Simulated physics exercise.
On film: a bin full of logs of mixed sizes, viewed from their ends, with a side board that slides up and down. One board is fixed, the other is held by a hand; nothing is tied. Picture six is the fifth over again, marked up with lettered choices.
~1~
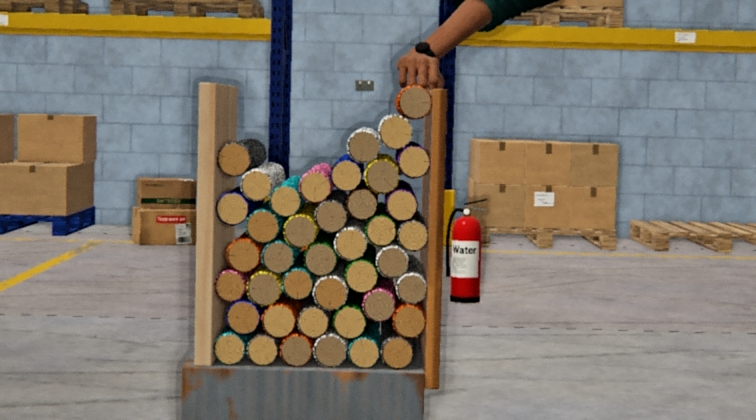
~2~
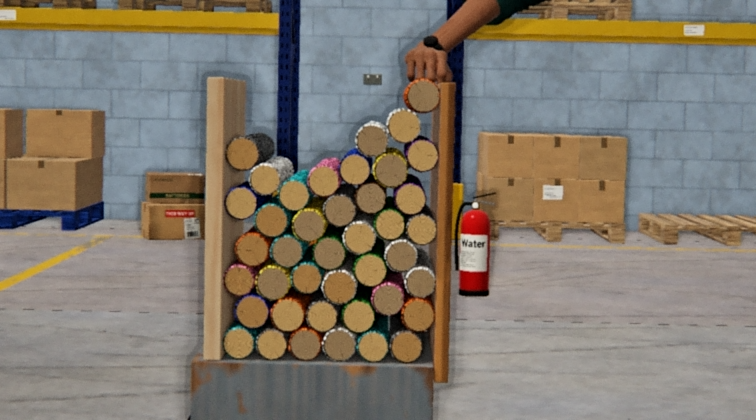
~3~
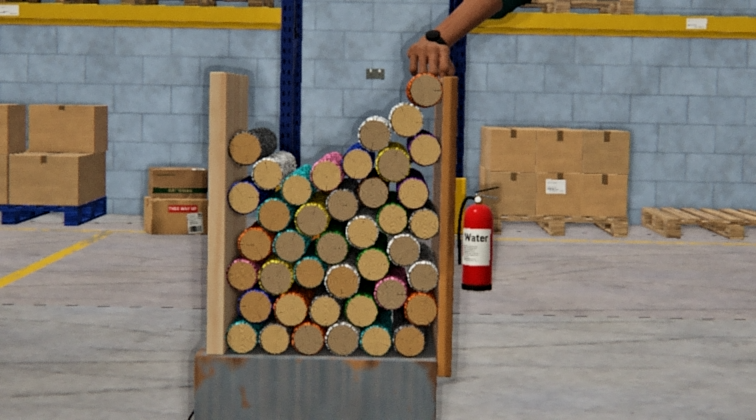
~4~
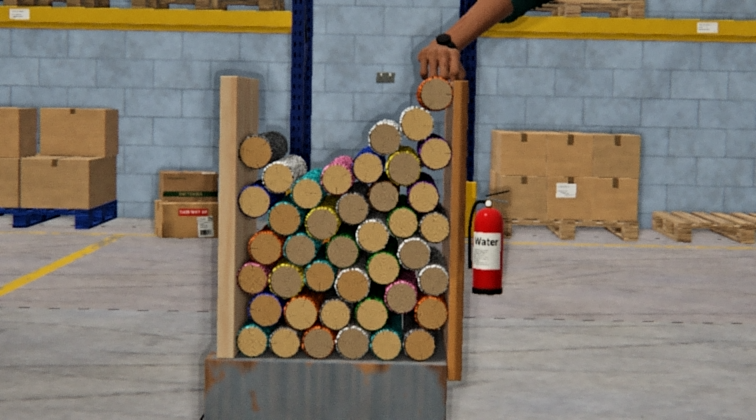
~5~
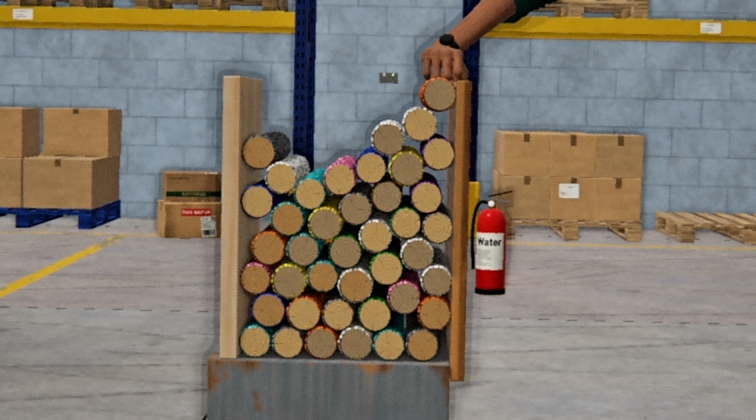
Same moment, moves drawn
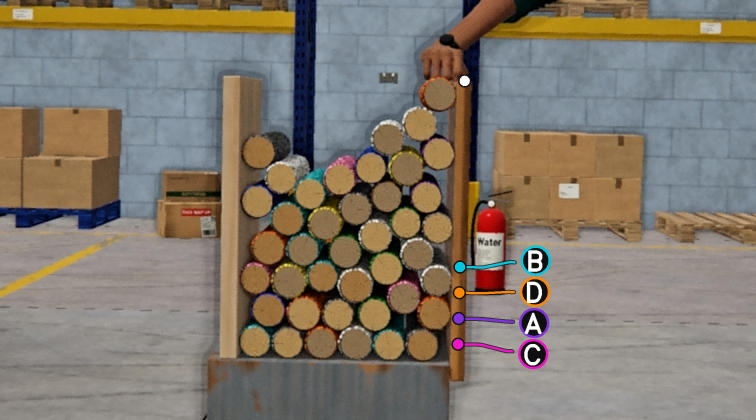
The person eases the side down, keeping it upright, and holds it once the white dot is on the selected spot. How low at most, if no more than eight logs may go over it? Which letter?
Mark D is as low as it can go.
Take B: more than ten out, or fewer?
At B, fewer than ten.
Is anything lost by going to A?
At A: Yes.
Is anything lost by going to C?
Yes.
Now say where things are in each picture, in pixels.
A log (229, 349); a log (397, 353); a log (279, 321), in the first frame.
A log (288, 315); a log (273, 283), in the second frame.
A log (362, 232); a log (311, 220), in the third frame.
A log (404, 169); a log (435, 154), in the fourth frame.
A log (439, 95); side board (456, 221); a log (254, 342), in the fifth frame.
On the copy, A at (459, 318); B at (460, 267); C at (458, 344); D at (460, 293); the white dot at (465, 81).
On D. First, top of the board (455, 167).
Then, top of the board (453, 261).
Finally, top of the board (452, 292), seven out over the board.
By contrast, A more than eight out over the board; B seven out over the board; C more than eight out over the board.
